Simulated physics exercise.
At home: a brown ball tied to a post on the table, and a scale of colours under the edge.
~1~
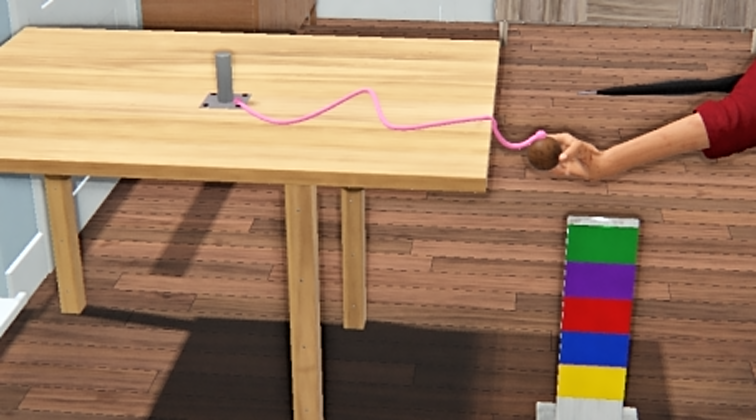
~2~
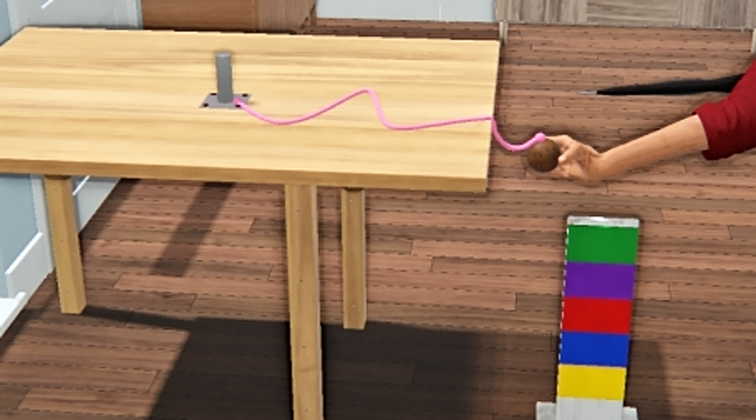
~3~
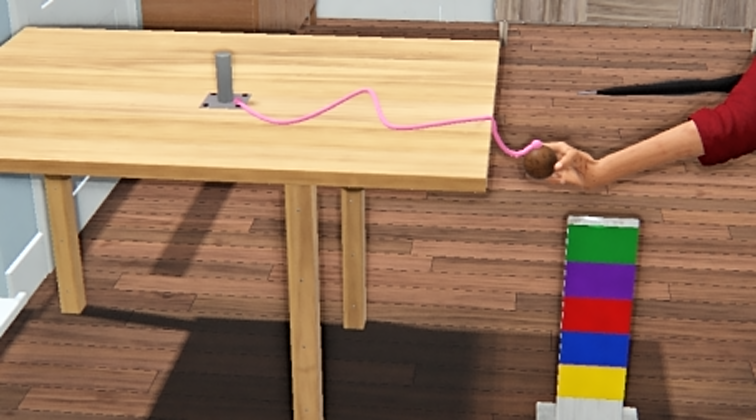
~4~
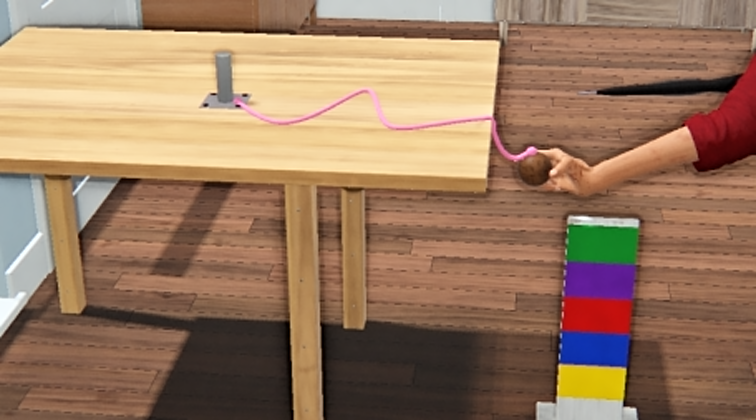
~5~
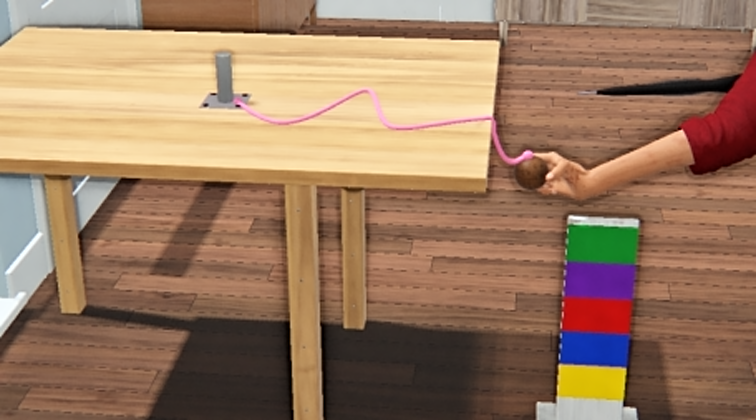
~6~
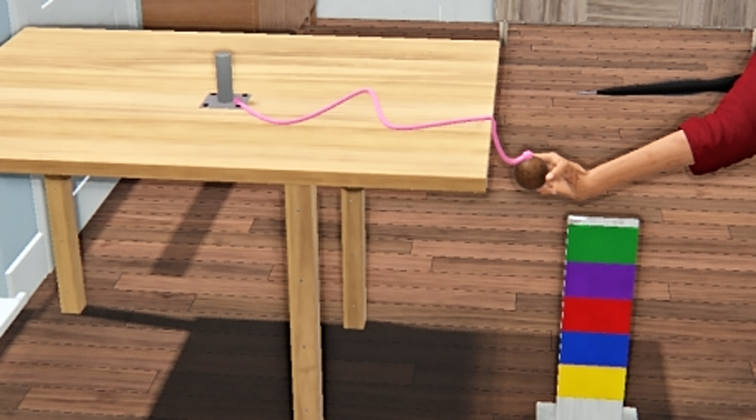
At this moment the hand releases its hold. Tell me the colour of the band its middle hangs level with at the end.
Blue.
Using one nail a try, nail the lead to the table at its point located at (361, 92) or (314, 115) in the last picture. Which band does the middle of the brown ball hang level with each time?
Note: Try 1 purple; try 2 red.
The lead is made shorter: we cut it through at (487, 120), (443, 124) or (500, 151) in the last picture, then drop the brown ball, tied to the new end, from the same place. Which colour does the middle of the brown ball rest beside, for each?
In turn it lines up with purple, green and red.
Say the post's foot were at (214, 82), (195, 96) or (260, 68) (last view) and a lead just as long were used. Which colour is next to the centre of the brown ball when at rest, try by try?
In that order: Red; red; blue.
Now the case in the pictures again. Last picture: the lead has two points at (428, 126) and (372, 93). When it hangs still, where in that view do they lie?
I'd say about (487, 206) for one and about (451, 111) for the other.
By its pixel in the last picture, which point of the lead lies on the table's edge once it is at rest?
Look around (378, 107).
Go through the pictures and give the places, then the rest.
In the first frame, brown ball (545, 153); green (602, 246); purple (599, 281); red (597, 316); blue (594, 350); yellow (592, 383).
In the second frame, brown ball (544, 156); lead through (257, 115) (324, 111) (373, 95) (387, 125) (470, 120).
In the third frame, brown ball (540, 162).
In the fourth frame, brown ball (535, 169); lead through (257, 115) (324, 111) (373, 95) (387, 125) (470, 120).
In the fifth frame, brown ball (531, 173).
In the sixth frame, brown ball (531, 173); lead through (257, 115) (324, 111) (373, 95) (387, 125) (470, 120).
A little later, ball near (494, 322); level with red.
Next, ball near (478, 337); level with blue.
When it is over, ball near (483, 339); level with blue. Its middle rests at the blue band.
